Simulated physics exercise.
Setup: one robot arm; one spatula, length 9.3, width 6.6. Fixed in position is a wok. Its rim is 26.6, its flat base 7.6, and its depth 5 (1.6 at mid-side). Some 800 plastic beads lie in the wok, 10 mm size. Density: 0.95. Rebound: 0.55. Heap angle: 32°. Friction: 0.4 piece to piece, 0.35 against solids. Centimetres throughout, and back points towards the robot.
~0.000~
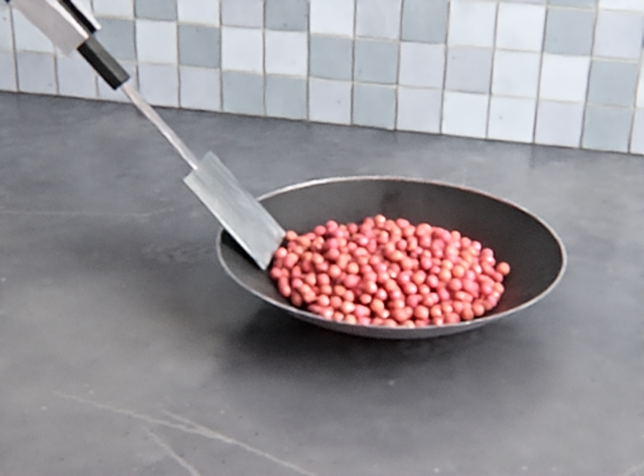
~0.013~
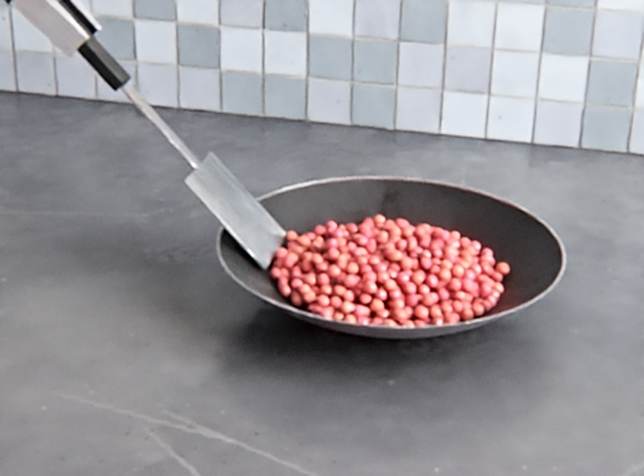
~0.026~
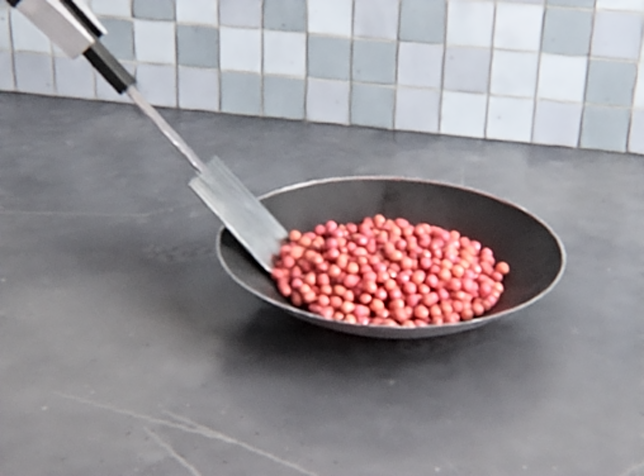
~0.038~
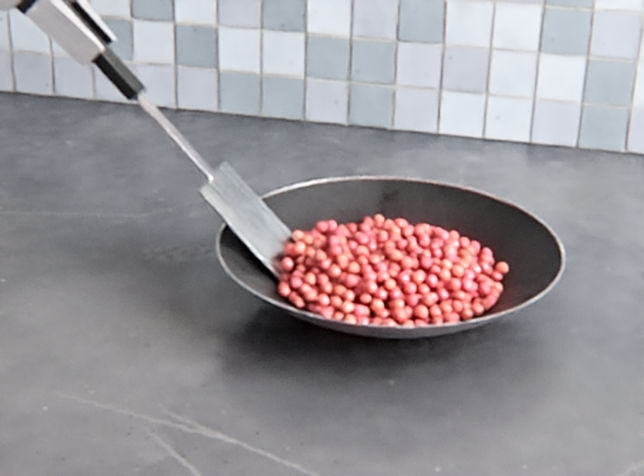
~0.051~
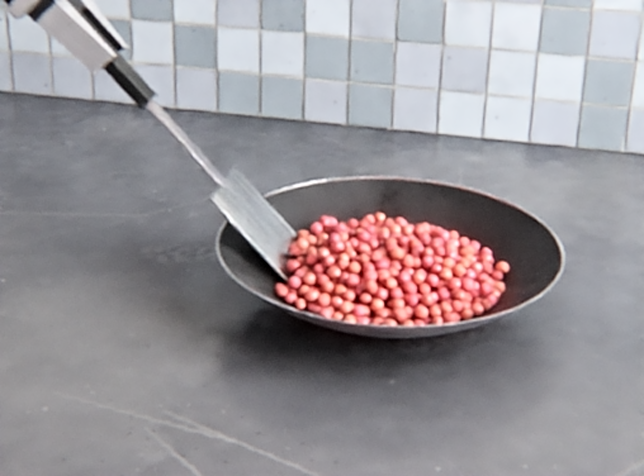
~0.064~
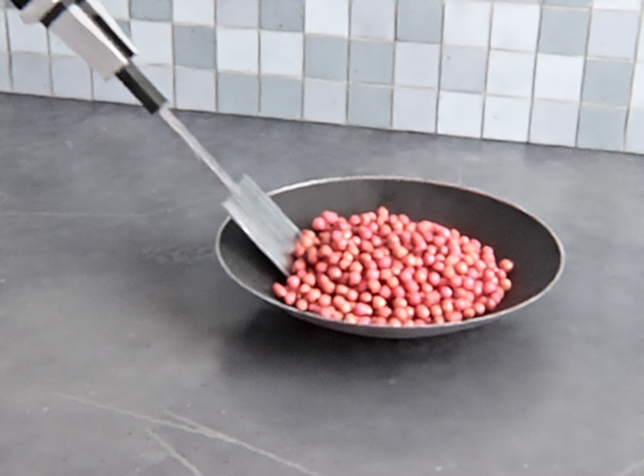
Robot arm sliding a tilted metal spatula slightly rightward into a dark wok, nudging the edge of a reddish-pink bead heap.
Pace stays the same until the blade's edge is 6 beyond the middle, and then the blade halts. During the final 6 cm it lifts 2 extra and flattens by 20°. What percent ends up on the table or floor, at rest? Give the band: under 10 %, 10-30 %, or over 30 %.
Band: Under 10 %.
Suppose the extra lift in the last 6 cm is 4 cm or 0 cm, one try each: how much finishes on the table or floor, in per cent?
Try one gives about 10 in a hundred, try two about 5 in a hundred.
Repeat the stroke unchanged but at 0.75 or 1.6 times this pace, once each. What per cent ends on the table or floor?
Some 0 per cent, then some 20 per cent, on the table or floor.
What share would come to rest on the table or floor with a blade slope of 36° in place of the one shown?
Some 5 in a hundred.
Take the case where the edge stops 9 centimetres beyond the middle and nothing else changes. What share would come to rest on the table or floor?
Changed stop: Approx. 25 %.
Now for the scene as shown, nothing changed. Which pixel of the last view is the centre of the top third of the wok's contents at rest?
Somewhere around (498, 259) in the last picture.
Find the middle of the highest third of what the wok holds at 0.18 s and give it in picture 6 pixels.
The middle lies somewhere about (458, 261).
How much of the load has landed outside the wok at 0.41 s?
It works out to about 5 in a hundred.
After 0.12 s, sloping 46°, highest piece 5 above the table; 796 in the wok.
After 0.18 s, sloping 38°, highest piece 6 above the table; 796 in the wok.
After 0.41 s, sloping 26°, highest piece 7 above the table; 754 in the wok, 36 on the table or floor, 6 on the blade or in flight.
After 1.46 s, sloping 26°, highest piece 7 above the table; 752 in the wok, 44 on the table or floor.
In the end, 752 in the wok, 44 on the table or floor. That is 6 % on the table or floor.
